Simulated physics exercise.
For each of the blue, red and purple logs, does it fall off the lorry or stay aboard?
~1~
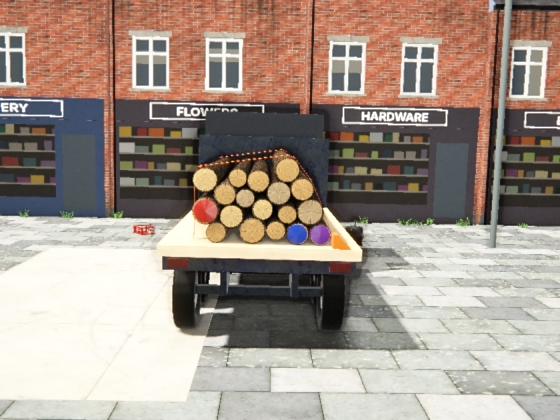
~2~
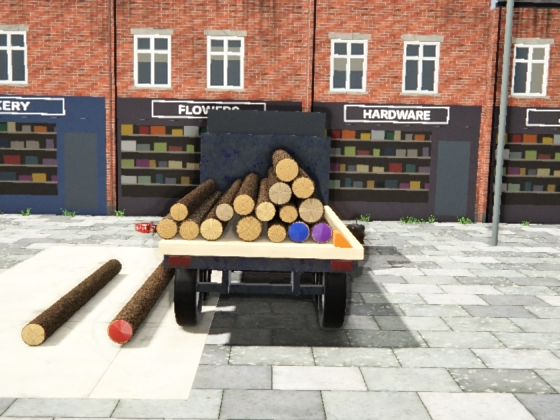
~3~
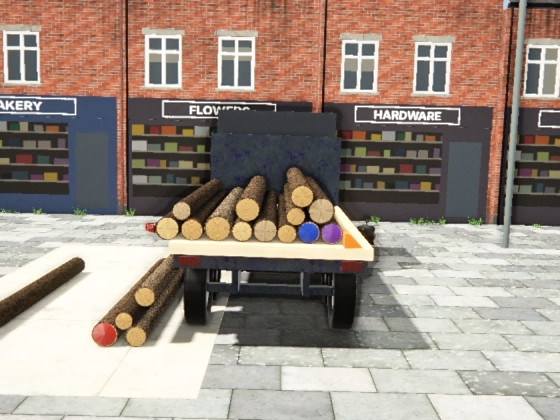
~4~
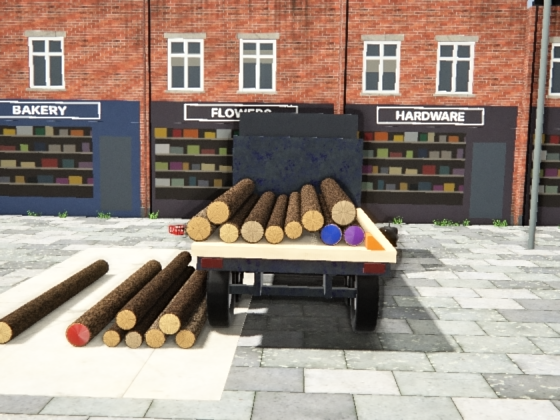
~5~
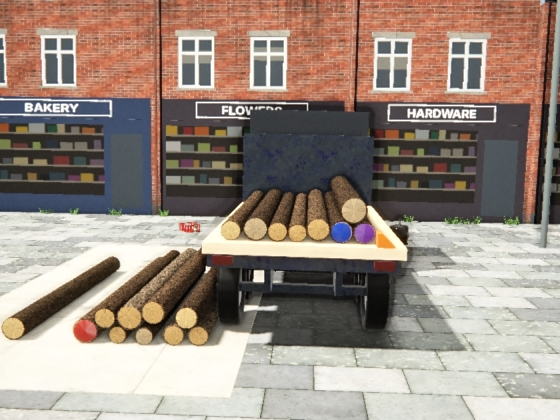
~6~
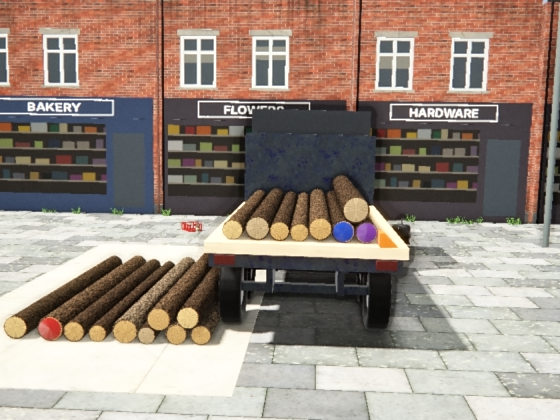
The red log falls off the left side and ends up on the ground. The blue and purple logs both stay on the deck.
